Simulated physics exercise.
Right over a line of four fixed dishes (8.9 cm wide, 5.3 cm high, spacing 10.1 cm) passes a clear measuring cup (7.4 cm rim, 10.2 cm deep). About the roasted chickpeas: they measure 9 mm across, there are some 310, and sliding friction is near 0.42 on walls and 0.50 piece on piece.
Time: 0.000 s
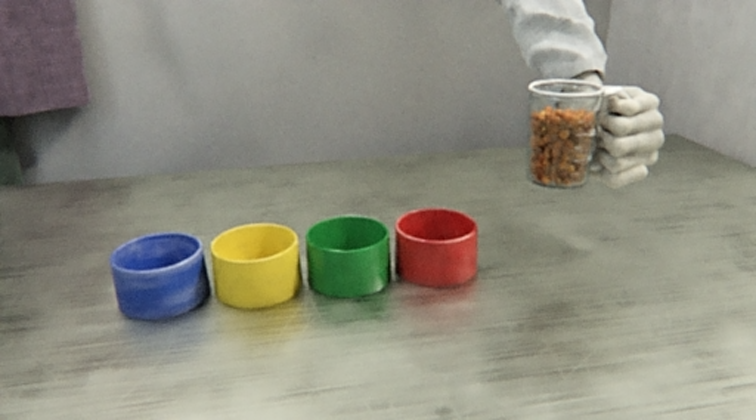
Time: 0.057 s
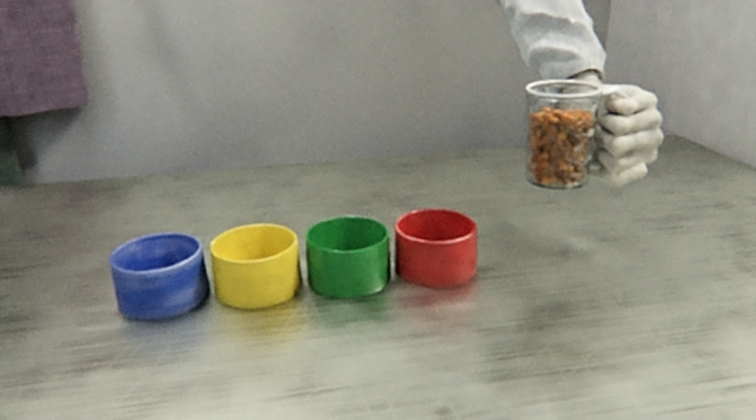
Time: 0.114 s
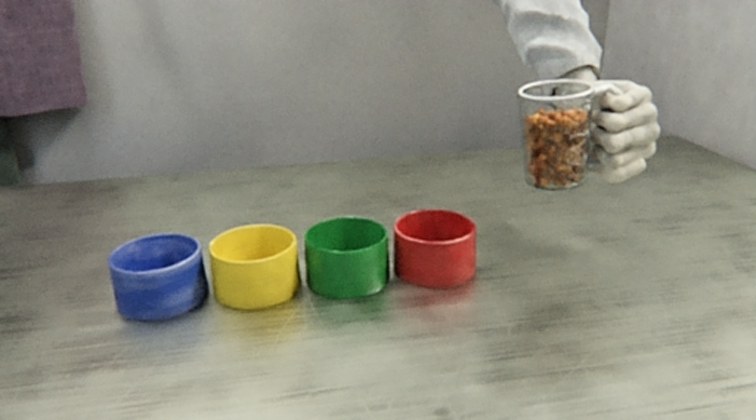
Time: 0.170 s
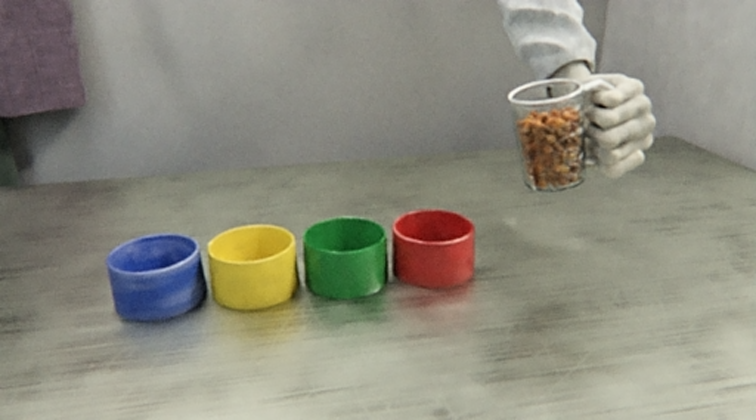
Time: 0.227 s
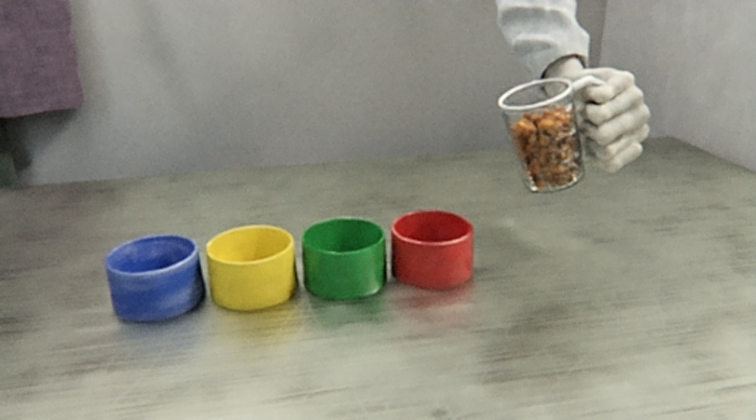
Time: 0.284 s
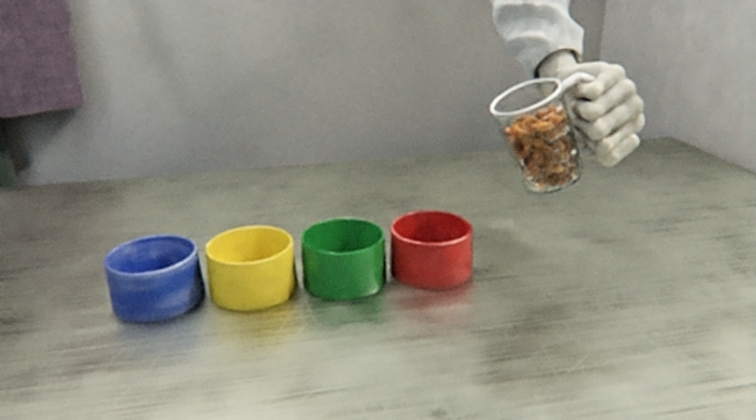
The clip shows a pale hand holding a clear cup of small orange-brown pieces above a gray surface, beside blue, yellow, green and red dishes; the hand gradually tilts the cup leftward while shifting it slightly left.
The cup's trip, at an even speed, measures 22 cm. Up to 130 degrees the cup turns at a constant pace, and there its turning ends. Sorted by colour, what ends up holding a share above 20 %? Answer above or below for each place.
Red: Above, blue: Below, green: Below, yellow: Below, counter: Below.
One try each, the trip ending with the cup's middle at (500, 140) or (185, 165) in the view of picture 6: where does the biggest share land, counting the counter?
Try 1 - red; try 2 - red.
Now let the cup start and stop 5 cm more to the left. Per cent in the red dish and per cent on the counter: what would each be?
The red dish would get 0 and the counter 20.
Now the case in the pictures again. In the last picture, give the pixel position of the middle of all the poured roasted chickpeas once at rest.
Somewhere around (422, 250) in the final frame.
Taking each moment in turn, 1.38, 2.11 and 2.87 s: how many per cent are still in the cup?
In order, near 15 %, 0 % and 0 %.
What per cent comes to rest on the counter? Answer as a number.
The figure is about 10 percent.
After 1.38 s, tilt 130 degrees; cup holds 15 %, red 80 %.
After 2.11 s, tilt 130 degrees; cup holds 0 %, red 90 %.
Then, at 2.87 s, tilt 130 degrees; cup holds 0 %, red 90 %.
By 3.2 s all is still; red 90 %, blue 0 %, green 0 %, yellow 0 %, counter 10 %.
